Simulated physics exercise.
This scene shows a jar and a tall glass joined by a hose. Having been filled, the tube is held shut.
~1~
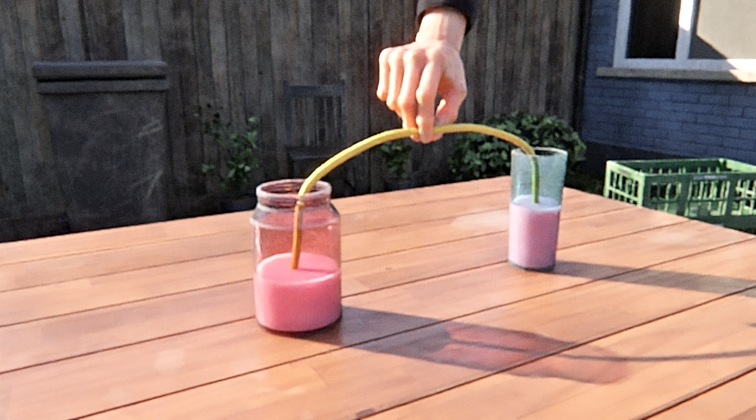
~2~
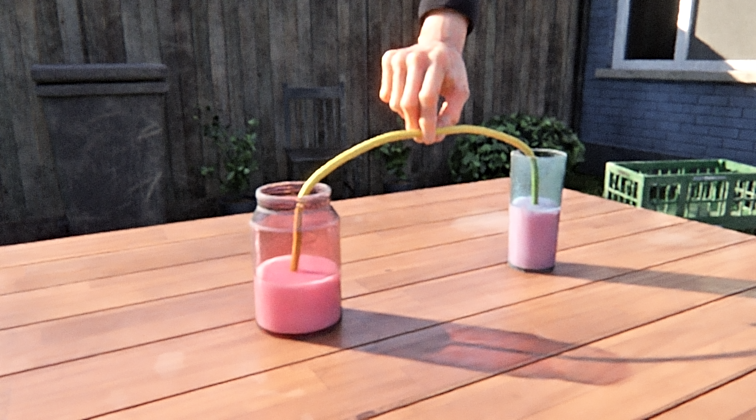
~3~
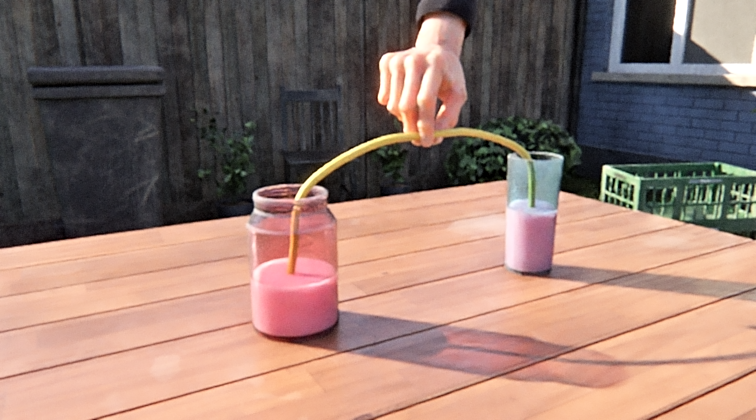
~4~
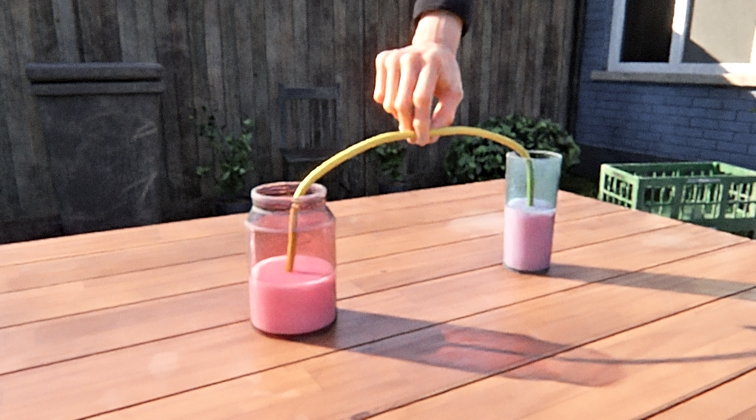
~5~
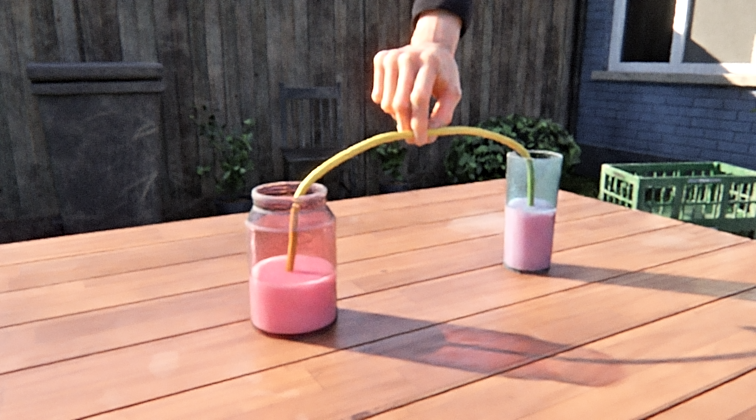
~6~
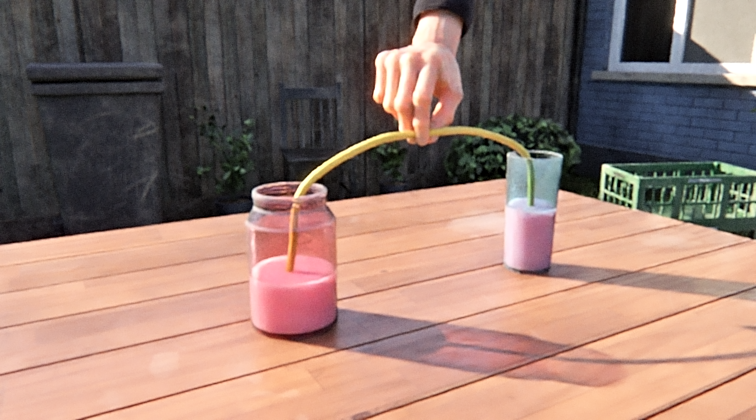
A hand pinching a curved hose between a jar and a tall glass of pink liquid on a wooden table, barely moving.
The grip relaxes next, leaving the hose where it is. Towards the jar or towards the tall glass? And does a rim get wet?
The liquid travels left, and once there it fits inside.
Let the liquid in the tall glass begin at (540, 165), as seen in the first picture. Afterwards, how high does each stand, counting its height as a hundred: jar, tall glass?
Once it's all quiet they're at some 55 and 55 per cent of their heights, respectively.
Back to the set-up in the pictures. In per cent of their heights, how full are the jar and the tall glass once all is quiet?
Around 45 % and 40 %.
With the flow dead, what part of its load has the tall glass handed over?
Close to 25 %.
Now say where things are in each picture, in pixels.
In the first picture, still shut; jar (297, 251) about a third full, on the top itself; tall glass (536, 207) about half full, on the top itself.
In the second picture, the hose is pinched; jar about a third full, surface at (297, 269); tall glass about half full, surface at (535, 205).
In the third picture, nothing flows; jar (293, 256) about a third full; tall glass (532, 211) about half full.
In the fourth picture, fingers on the hose; jar about a third full, surface at (292, 270); tall glass about half full, surface at (531, 207).
In the fifth picture, still shut; jar (292, 253) about a third full, on the top itself; tall glass (531, 209) about half full, on the top itself.
In the sixth picture, the hose is pinched; jar about a third full, surface at (293, 270); tall glass about half full, surface at (531, 207).
Shortly, the jar is about a third full; the tall glass is about half full.
Then, the jar is about half full; the tall glass is about half full.
At the finish, the jar is about half full; the tall glass is about a third full; the two surfaces are level.
